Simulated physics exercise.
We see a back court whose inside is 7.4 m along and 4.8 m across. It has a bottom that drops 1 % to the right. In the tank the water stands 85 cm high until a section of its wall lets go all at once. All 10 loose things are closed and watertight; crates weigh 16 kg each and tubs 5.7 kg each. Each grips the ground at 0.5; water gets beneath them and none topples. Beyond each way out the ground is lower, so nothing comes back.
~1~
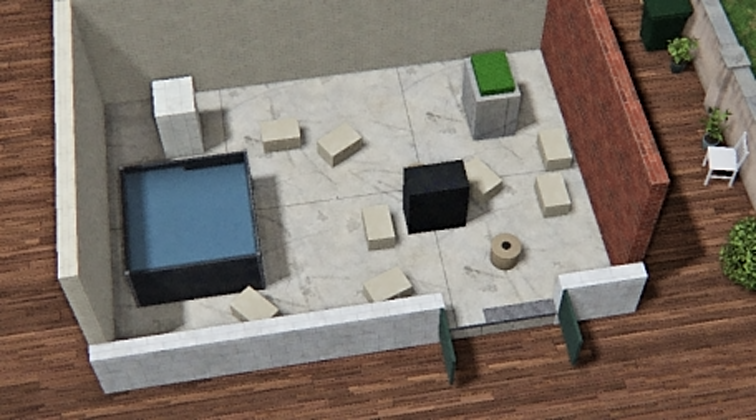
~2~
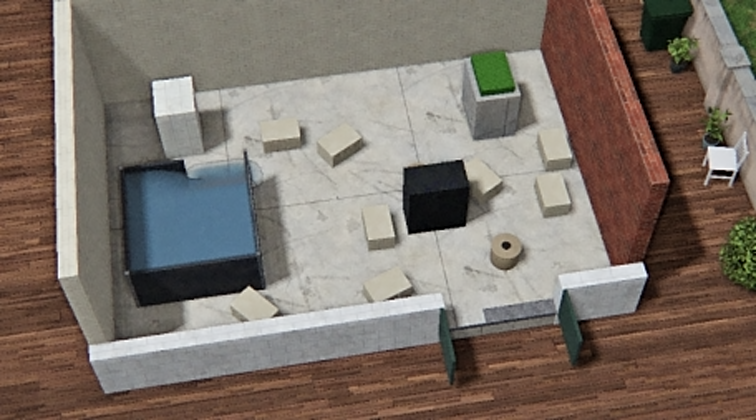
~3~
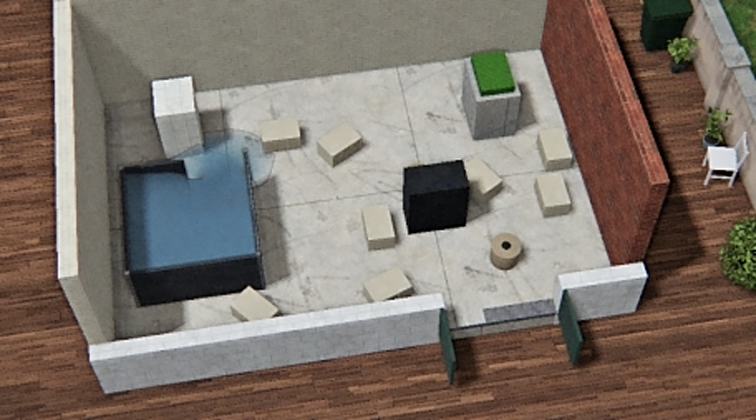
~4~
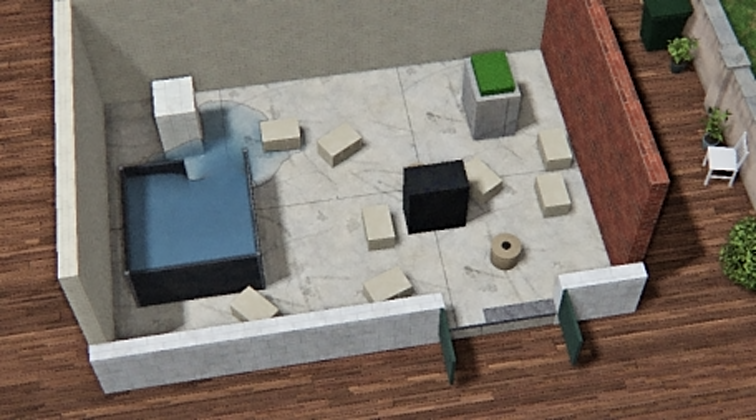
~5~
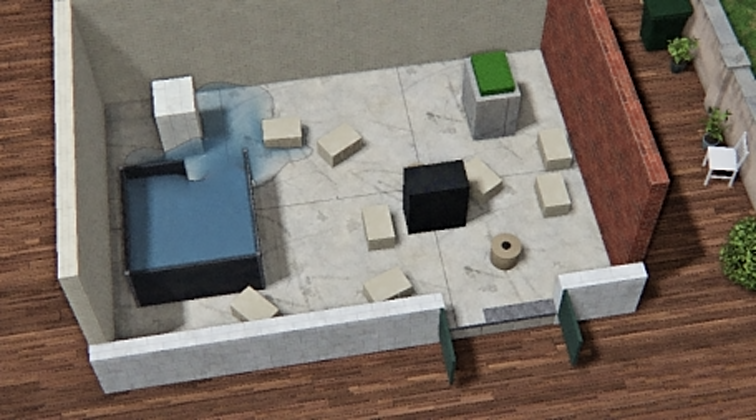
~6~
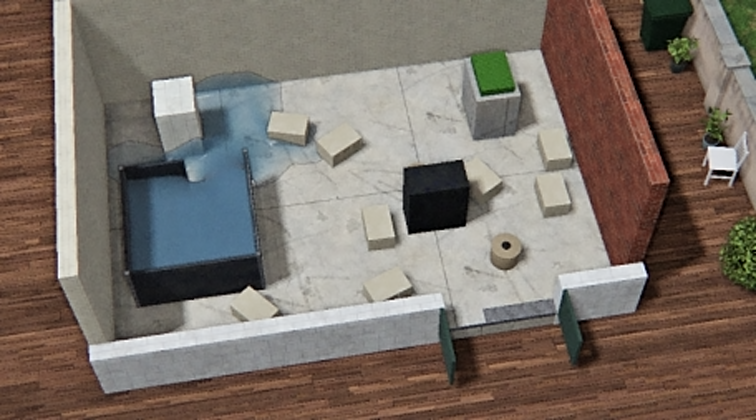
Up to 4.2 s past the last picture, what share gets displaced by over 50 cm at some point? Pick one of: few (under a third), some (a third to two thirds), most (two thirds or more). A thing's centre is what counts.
Some.
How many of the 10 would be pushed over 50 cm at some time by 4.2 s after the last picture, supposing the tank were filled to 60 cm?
Result: 1.
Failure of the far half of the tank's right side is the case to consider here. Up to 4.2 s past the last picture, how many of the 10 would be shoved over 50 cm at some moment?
Result: 7.
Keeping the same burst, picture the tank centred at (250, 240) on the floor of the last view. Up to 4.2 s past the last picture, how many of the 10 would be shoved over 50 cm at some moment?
The answer would then be 5.
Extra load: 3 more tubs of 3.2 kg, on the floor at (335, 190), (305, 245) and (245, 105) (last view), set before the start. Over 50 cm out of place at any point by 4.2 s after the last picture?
Order as given: Stays inside it, stays inside it, goes farther.
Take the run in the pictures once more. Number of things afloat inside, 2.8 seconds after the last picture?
The number is 0.
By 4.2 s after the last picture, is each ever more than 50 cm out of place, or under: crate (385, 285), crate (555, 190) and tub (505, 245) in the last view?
Listed in sequence: Lower; higher; lower for the last.
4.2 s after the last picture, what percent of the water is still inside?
100 % or so.
Then, 0.4 s after the last picture 1 of 10 are over 50 cm from their spots; 0 afloat.
Then, 1.5 s after the last picture 1 of 10 are over 50 cm from their spots; 1 afloat.
Then, 2.8 s after the last picture 1 of 10 are over 50 cm from their spots; 0 afloat.
Then, 4.2 s after the last picture 4 of 10 are over 50 cm from their spots, and 4 have been at some point; 3 afloat.
